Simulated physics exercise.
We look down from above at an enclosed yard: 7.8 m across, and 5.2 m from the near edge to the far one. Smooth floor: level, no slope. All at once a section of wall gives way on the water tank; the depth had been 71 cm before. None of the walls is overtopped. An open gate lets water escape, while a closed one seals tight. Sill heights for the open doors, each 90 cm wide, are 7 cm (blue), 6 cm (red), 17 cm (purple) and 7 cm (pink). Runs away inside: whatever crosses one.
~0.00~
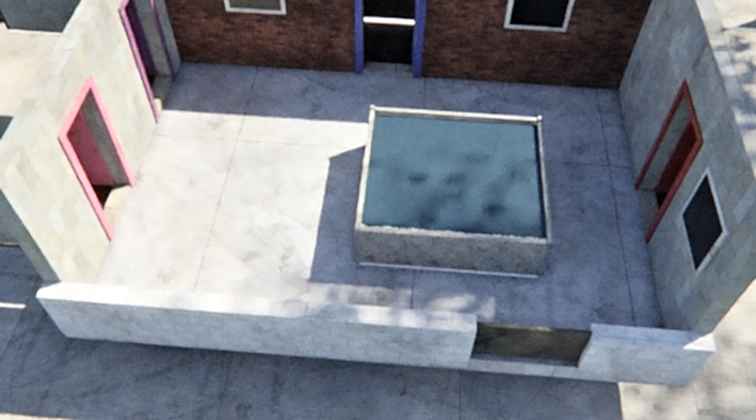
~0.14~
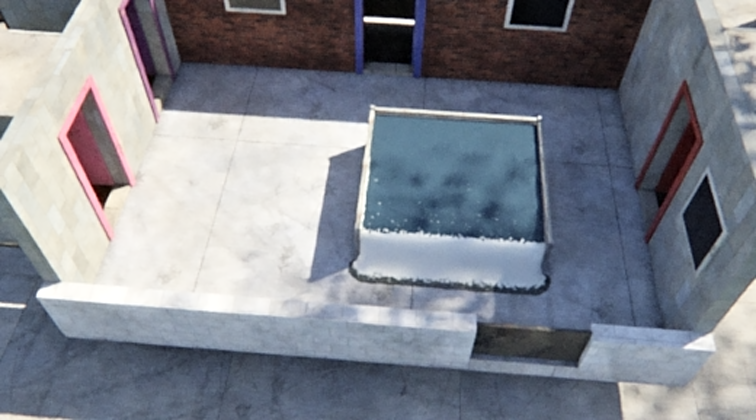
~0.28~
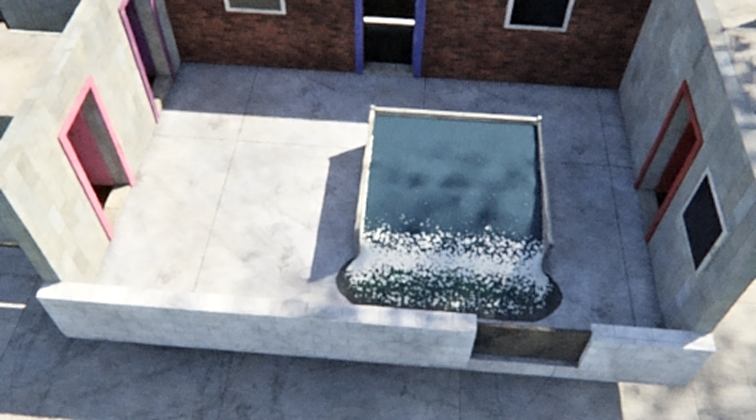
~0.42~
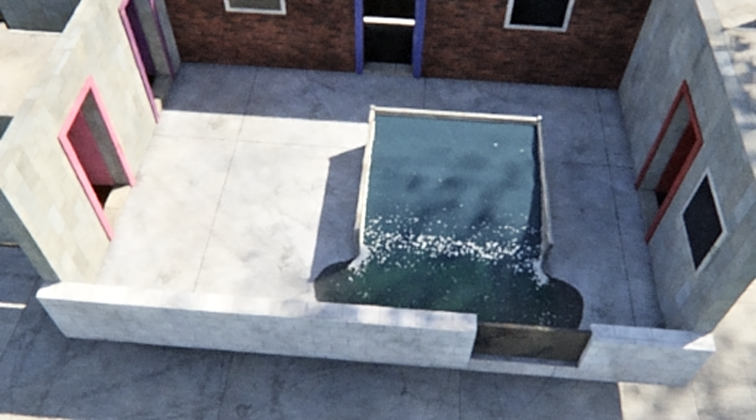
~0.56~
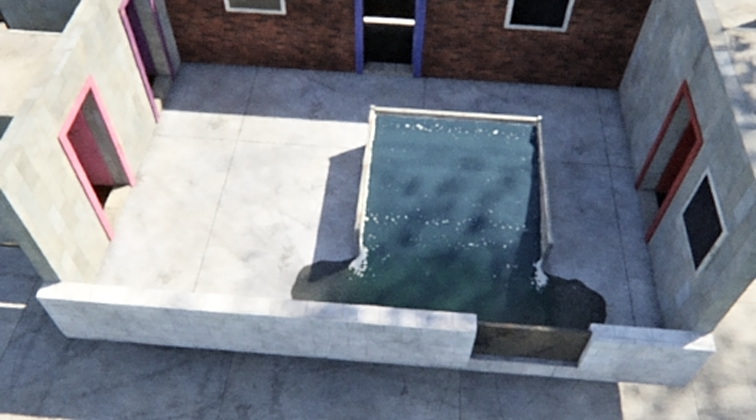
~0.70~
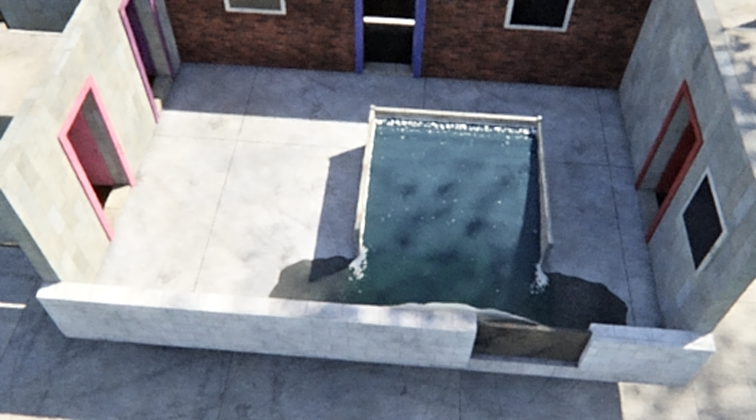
A walled concrete yard is seen from high above, with a brick wall at the back, a pink-framed and a purple-framed doorway on the left, a blue-framed one behind and a red one on the right. A square, pale-rimmed tank of blue-green water stands right of centre. Its near side gives way, and foaming water pours toward the low front wall, spreading sideways as a dark pool while the camera stays still.
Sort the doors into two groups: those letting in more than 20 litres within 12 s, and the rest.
The blue door goes in the first group; the red door goes in the first group; the purple door goes with the rest; the pink door goes in the first group.
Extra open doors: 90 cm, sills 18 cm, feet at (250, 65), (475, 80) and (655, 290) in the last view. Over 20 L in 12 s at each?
The first one doesn't reach it, the second one doesn't reach it, and the third one exceeds it.
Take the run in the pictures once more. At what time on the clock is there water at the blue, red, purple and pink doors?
The front reaches blue at 4.0 s, red at 1.8 s, purple at 3.2 s, pink at 2.2 s.
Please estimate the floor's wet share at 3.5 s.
65 %.
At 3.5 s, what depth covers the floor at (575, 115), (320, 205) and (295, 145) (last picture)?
Close to 4, 0 and 0 centimetres.
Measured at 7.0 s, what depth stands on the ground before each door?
Measured in centimetres, the blue door gives 13, the red door 7, the purple door 11 and the pink door 9.
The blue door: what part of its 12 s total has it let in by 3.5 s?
Estimate: Around 0 per cent.
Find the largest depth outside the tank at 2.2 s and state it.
Max depth: About 54 centimetres.
After 1.4 s water covers 20 % of the floor and is deepest (56 cm) near (445, 340); blue door not reached, red door not reached, purple door not reached, pink door not reached.
After 2.2 s water covers 40 % of the floor and is deepest (54 cm) near (667, 358); blue door not reached, red door 8 cm at the sill, 0 L in, purple door not reached, pink door not reached.
After 3.5 s water covers 65 % of the floor and is deepest (30 cm) near (652, 356); blue door not reached, red door 11 cm at the sill, 12 L in, purple door 7 cm at the sill, 0 L in, pink door 20 cm at the sill, 74 L in.
After 7.0 s water covers 95 % of the floor and is deepest (18 cm) near (380, 78); blue door 13 cm at the sill, 12 L in, red door 7 cm at the sill, 31 L in, purple door 11 cm at the sill, 0 L in, pink door 9 cm at the sill, 152 L in.
After 12.0 s water covers 100 % of the floor and is deepest (14 cm) near (395, 138); blue door 12 cm at the sill, 119 L in, red door 7 cm at the sill, 45 L in, purple door 11 cm at the sill, 0 L in, pink door 9 cm at the sill, 176 L in.
